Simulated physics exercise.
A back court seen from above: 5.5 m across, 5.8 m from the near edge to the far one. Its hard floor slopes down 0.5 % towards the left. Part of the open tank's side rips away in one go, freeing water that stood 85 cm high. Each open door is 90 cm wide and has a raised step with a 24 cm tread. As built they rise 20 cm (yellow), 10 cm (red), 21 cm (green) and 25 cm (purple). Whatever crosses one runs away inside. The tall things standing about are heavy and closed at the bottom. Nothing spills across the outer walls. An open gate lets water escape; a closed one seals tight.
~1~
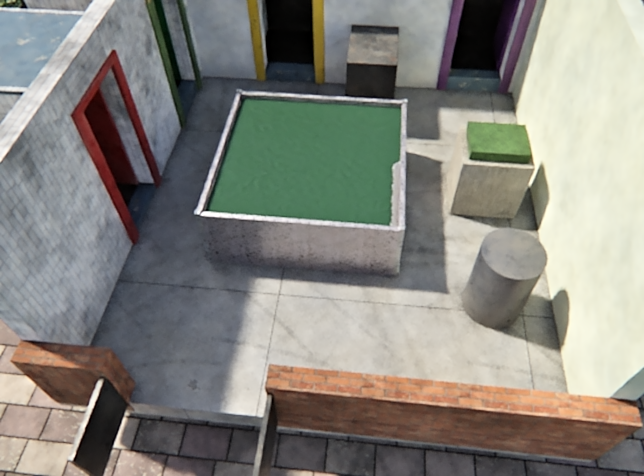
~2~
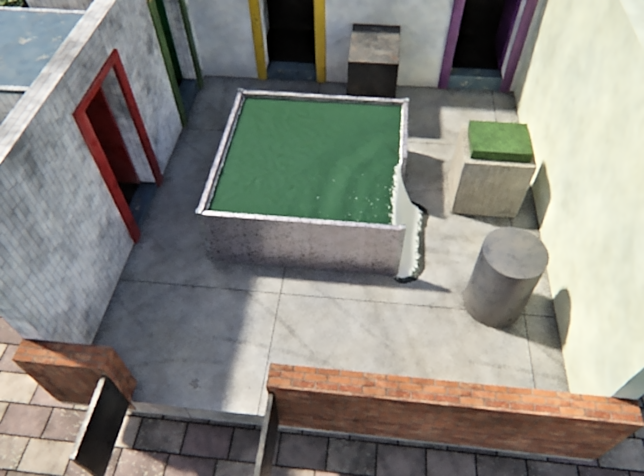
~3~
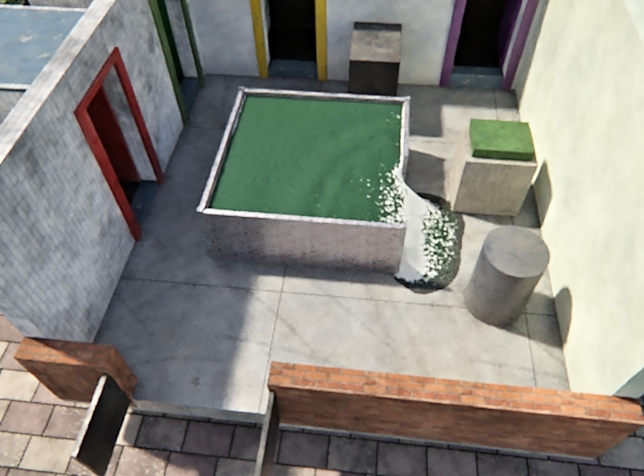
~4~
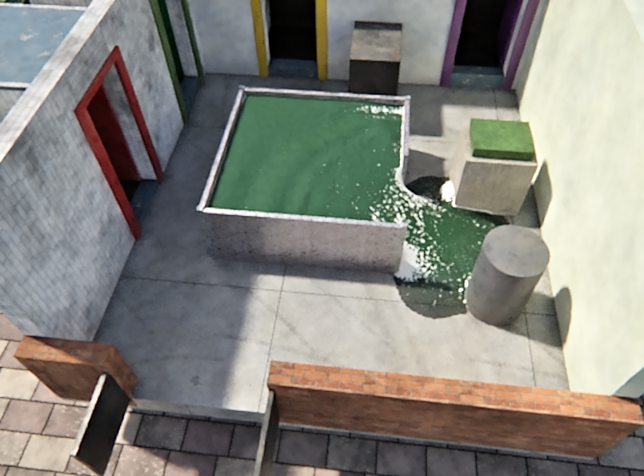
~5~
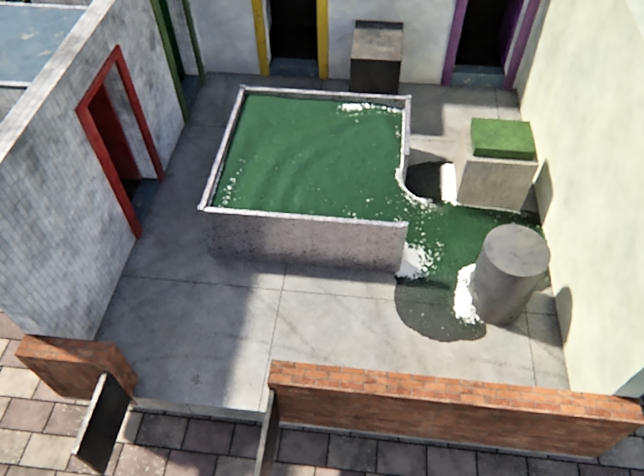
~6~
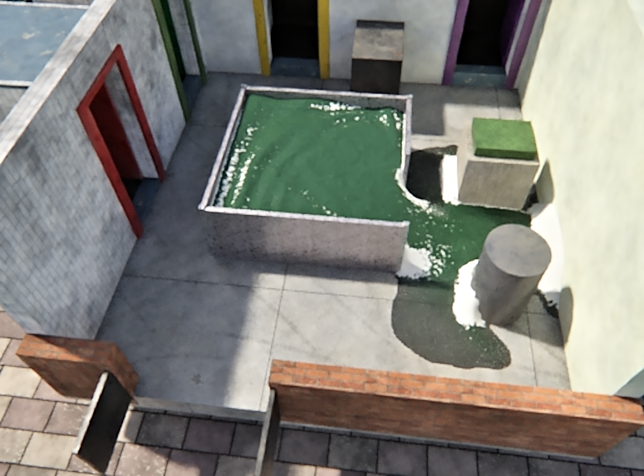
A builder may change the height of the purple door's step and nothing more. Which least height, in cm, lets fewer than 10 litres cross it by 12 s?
About 27 cm.
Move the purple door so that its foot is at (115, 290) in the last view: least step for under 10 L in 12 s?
Roughly 27 cm.
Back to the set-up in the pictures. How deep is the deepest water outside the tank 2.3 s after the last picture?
About 46 cm.
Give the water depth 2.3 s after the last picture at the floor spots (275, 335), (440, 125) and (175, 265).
About 6, 4 and 0 cm.
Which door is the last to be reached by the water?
Last comes the green one.
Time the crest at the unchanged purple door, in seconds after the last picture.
Near 1.8 s.
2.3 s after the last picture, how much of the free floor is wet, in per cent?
Near 60 per cent is wet.
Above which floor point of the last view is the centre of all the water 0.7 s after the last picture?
Around (360, 214).
Then, 0.7 s after the last picture water covers 35 % of the floor, deepest (63 cm) near (542, 257); it has not reached the purple door.
Then, 2.3 s after the last picture water covers 60 % of the floor, deepest (46 cm) near (548, 388); 24 cm at the purple door, 13 litres in over its 25 cm step.
Then, 11.3 s after the last picture water covers 100 % of the floor, deepest (21 cm) near (230, 157); 15 cm at the purple door, 16 litres in over its 25 cm step.
At the purple door as built, the water peaked near 30 cm, 1.7 s after the last picture.
Run again over the same 12 s with other heights there, 33 litres in over 22 cm, 4 litres over 30 cm. The limit of 10 litres is kept from about 27 cm up.
